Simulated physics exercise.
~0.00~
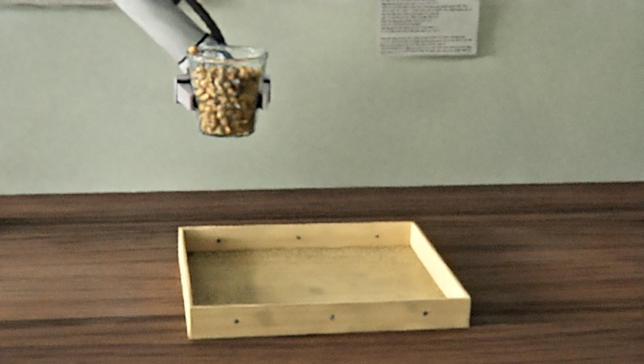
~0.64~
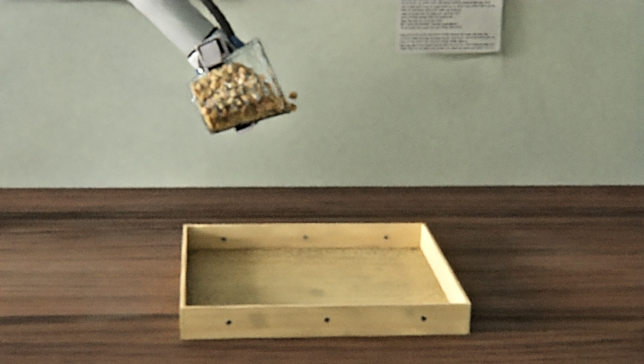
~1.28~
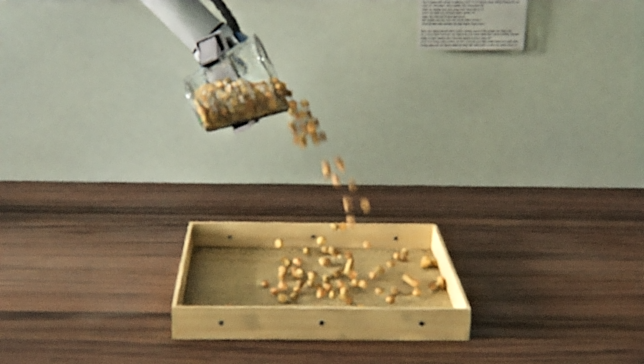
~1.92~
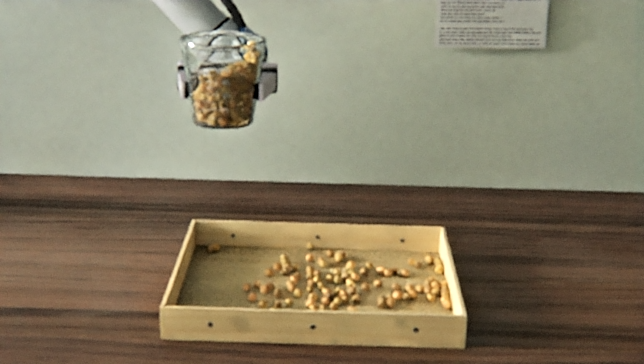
On a dark wooden table against a pale green wall, a shallow wooden tray sits empty beneath a robotic arm gripping a clear cup full of dried chickpeas. The arm tips the cup over to the right until the chickpeas crowd its rim and begin to spill. A loose stream then tumbles down into the tray, where the chickpeas bounce and scatter across the bottom. Finally the arm turns the cup upright again, still holding most of its load, while a smaller share lies spread across the middle and right of the tray.
